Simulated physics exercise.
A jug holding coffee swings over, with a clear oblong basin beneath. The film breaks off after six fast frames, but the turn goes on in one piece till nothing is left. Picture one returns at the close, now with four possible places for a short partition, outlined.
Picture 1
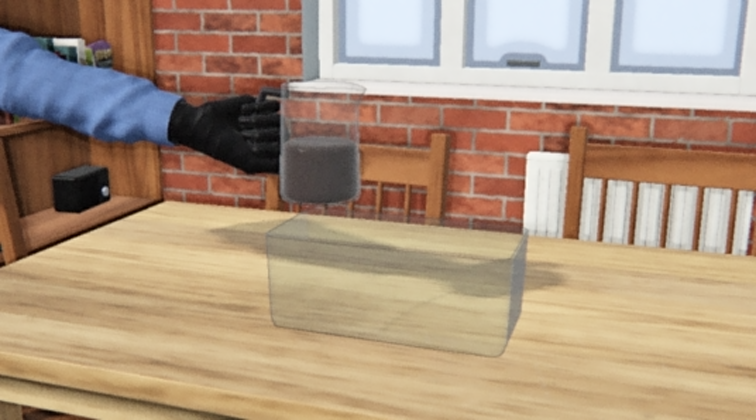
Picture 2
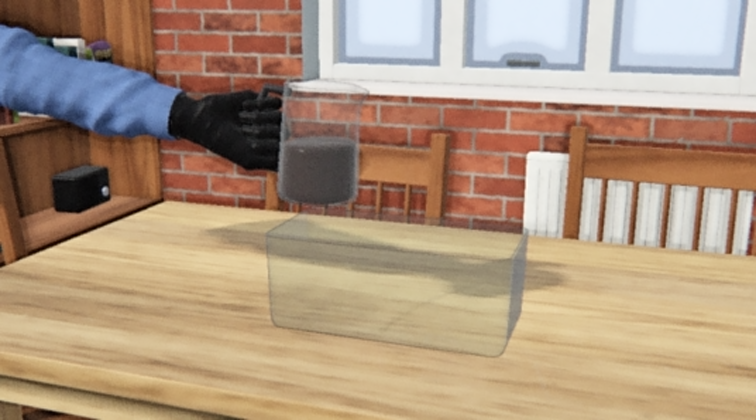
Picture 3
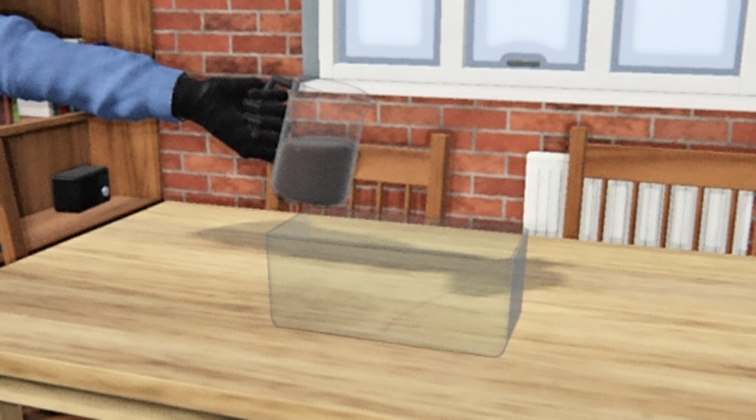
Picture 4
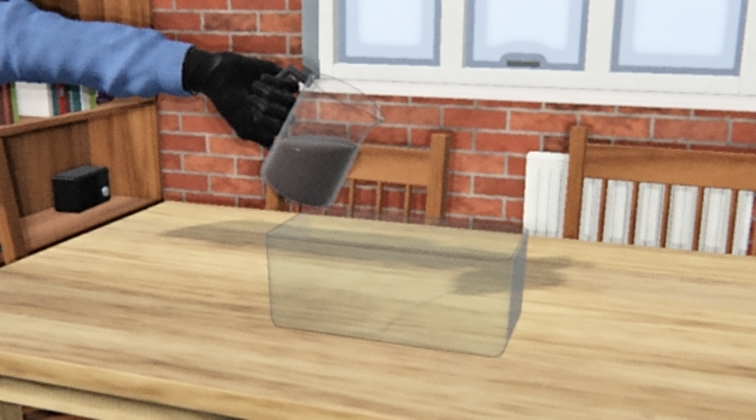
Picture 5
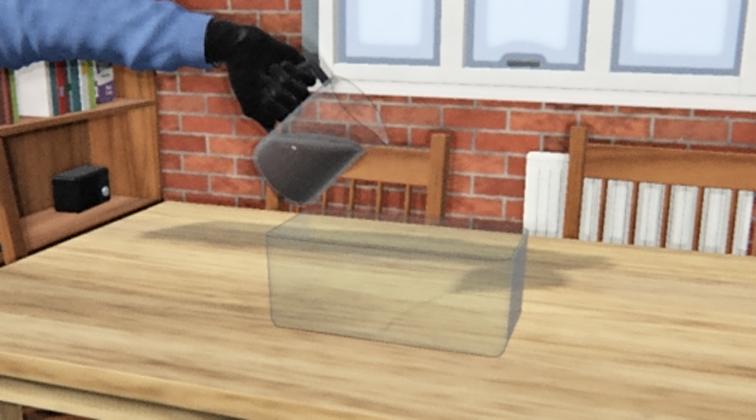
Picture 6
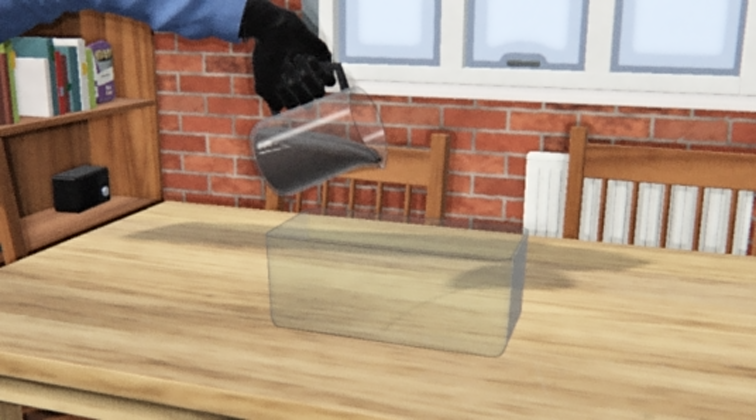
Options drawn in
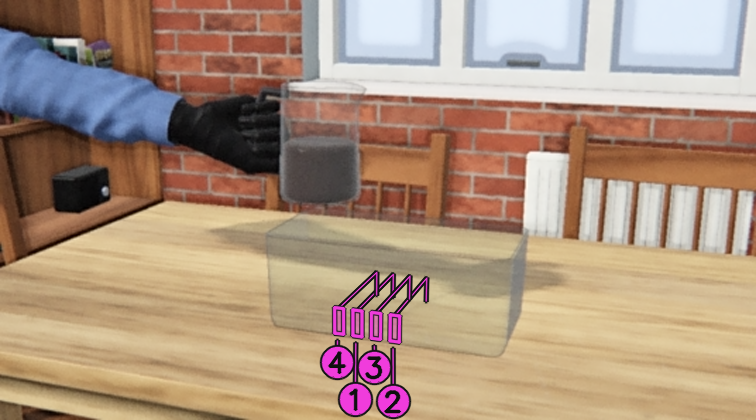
In a brick-walled dining room, a black-gloved hand steadily tilting a clear jug of dark liquid rightward above a transparent rectangular basin.
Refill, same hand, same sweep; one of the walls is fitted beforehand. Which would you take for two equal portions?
Go for 2.
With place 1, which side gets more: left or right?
The right one.
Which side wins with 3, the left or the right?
The right side.
In magenta, 1 at (355, 343); 2 at (393, 348); 3 at (374, 345); 4 at (337, 340).
Choosing 1, about 10 % ends left of the wall and 89 % right of it.
Choosing 2, about 53 % ends left of the wall and 46 % right of it.
Choosing 3, about 22 % ends left of the wall and 77 % right of it.
Choosing 4, about 10 % ends left of the wall and 89 % right of it.
